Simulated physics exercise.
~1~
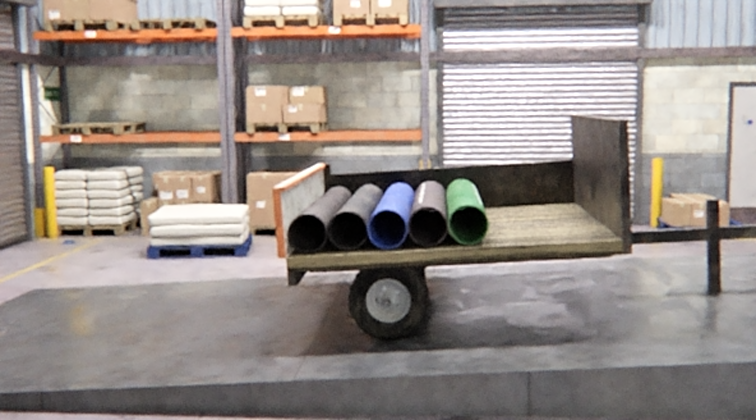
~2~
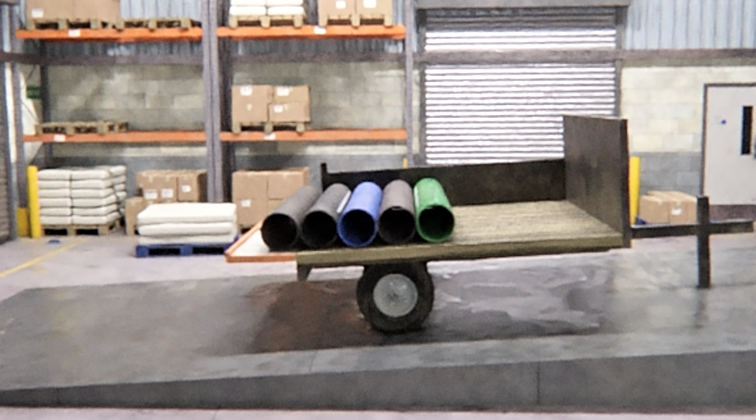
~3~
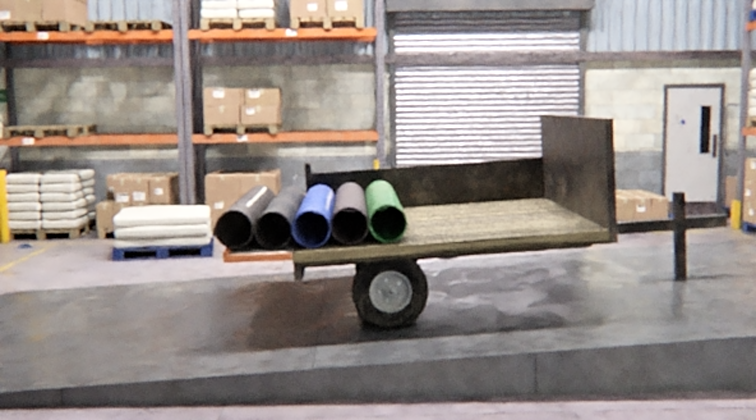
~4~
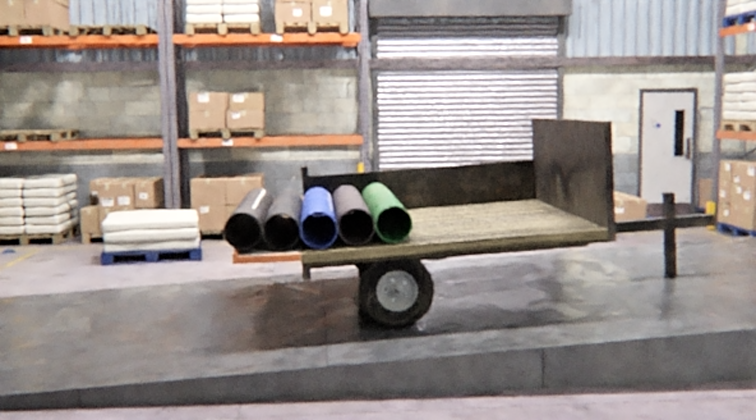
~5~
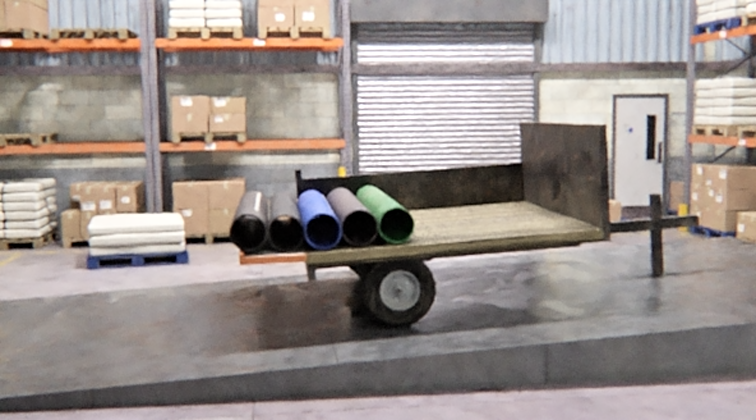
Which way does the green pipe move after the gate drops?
The green pipe rolls to the left, toward the lowered gate, along with the rest of the row.
To begin with, five hollow pipes, with a blue one in the middle and a green one at the right, lie side by side on a flat trailer parked on sloping ground in a warehouse. The orange gate at the trailer's left end swings down and stays lowered. The whole row of pipes rolls left toward the open end, the darker ones leading and moving out over the lowered gate. The pipes then come to a stop, still bunched together. At the end all five remain on the trailer and gate, and none has fallen to the floor.
